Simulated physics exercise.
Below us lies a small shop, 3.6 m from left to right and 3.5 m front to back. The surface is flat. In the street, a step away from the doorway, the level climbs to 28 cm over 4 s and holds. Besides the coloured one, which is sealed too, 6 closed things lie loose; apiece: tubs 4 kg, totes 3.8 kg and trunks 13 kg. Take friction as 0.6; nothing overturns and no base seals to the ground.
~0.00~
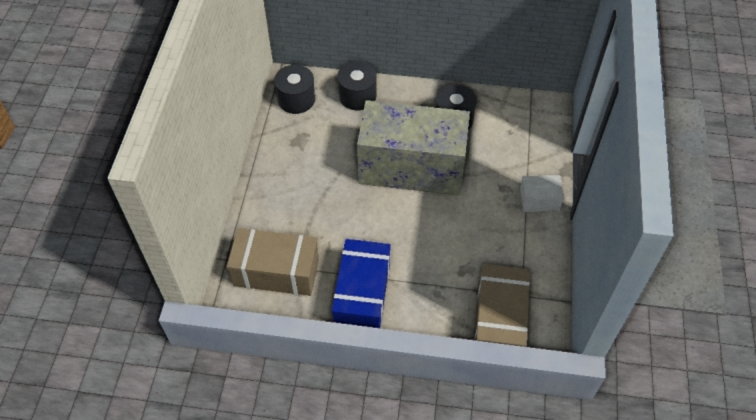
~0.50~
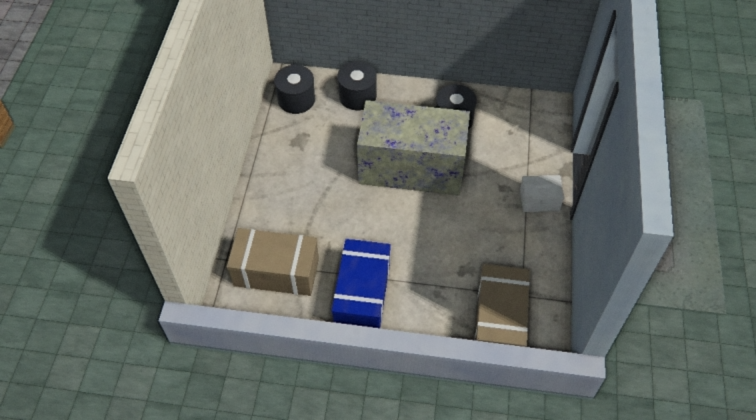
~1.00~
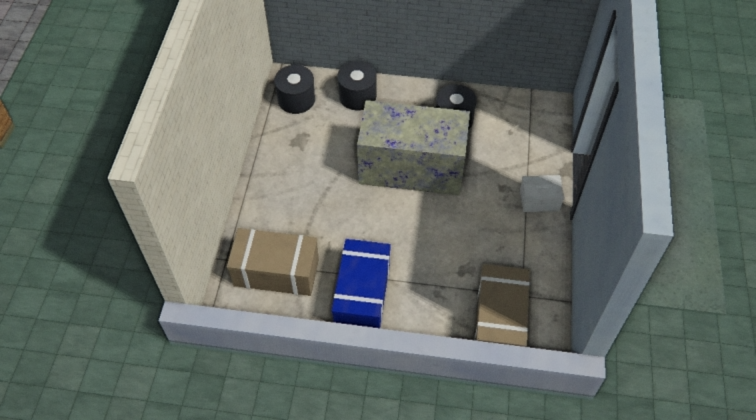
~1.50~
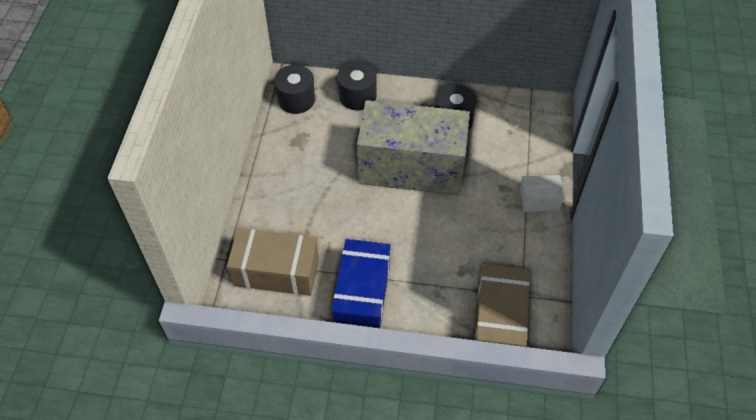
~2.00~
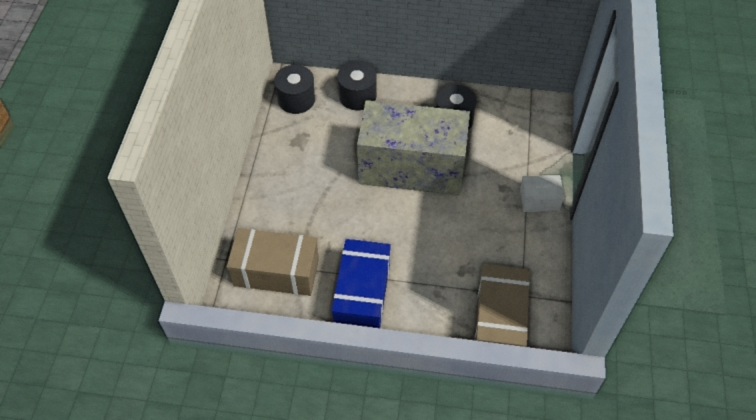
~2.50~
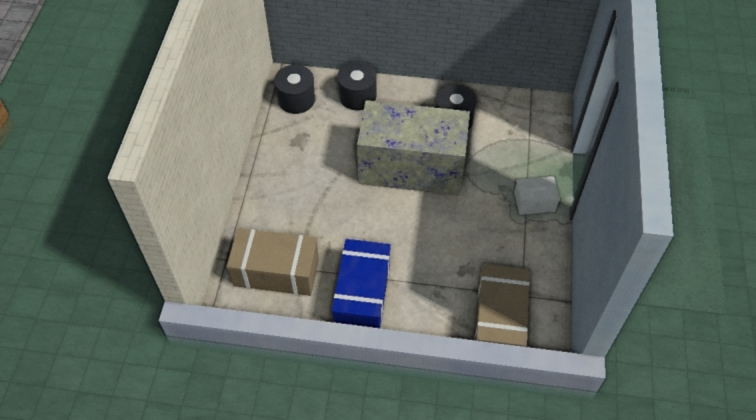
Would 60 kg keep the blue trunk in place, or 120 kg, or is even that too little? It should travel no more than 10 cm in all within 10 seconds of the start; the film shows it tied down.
For it, the lower weight is enough.
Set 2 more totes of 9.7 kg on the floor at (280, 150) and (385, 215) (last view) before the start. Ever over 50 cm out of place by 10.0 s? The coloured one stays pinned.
In turn: Past it, less.
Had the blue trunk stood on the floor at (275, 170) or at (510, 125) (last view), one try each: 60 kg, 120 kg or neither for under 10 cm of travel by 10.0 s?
In turn: Either load holds; the smaller is enough.
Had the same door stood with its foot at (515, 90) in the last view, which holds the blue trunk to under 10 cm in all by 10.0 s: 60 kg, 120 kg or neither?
Then only the larger load is enough.
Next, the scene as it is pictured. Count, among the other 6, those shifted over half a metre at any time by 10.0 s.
That makes 5.
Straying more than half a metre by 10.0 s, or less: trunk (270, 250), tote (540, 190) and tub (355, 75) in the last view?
In that order: Under, over, over.
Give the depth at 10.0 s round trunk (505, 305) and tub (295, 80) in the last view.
Roughly 10 and 8 cm.
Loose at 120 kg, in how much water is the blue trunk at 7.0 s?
About 8 cm.
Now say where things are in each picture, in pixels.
In the first frame, the blue trunk at (362, 277), on the bottom; water covers 0.0 m2; 0 of 7 have shifted.
In the second frame, the blue trunk at (362, 277), on the bottom; 0.0 m2 under water; 0 of 7 have shifted.
In the third frame, the blue trunk at (362, 277) rests on the ground; 0.0 m2 under water; 0 of 7 have shifted.
In the fourth frame, the blue trunk at (362, 277), on the bottom; water covers 0.0 m2; 0 of 7 have shifted.
In the fifth frame, the blue trunk at (362, 277), on the bottom; 0.1 m2 under water; 0 of 7 have shifted.
In the sixth frame, the blue trunk at (362, 277) rests on the ground; 0.8 m2 under water; 1 of 7 have shifted.
After 3.5 s the blue trunk would be 0 cm from its start with 60 kg and 0 cm from its start with 120 kg; 0 cm of water round it then.
After 4.5 s the blue trunk would be 0 cm from its start with 60 kg and 0 cm from its start with 120 kg; 2 cm of water round it then.
After 7.0 s the blue trunk would be 0 cm from its start with 60 kg and 0 cm from its start with 120 kg; 8 cm of water round it then.
After 10.0 s the blue trunk would be 0 cm from its start with 60 kg and 0 cm from its start with 120 kg; 15 cm of water round it then.
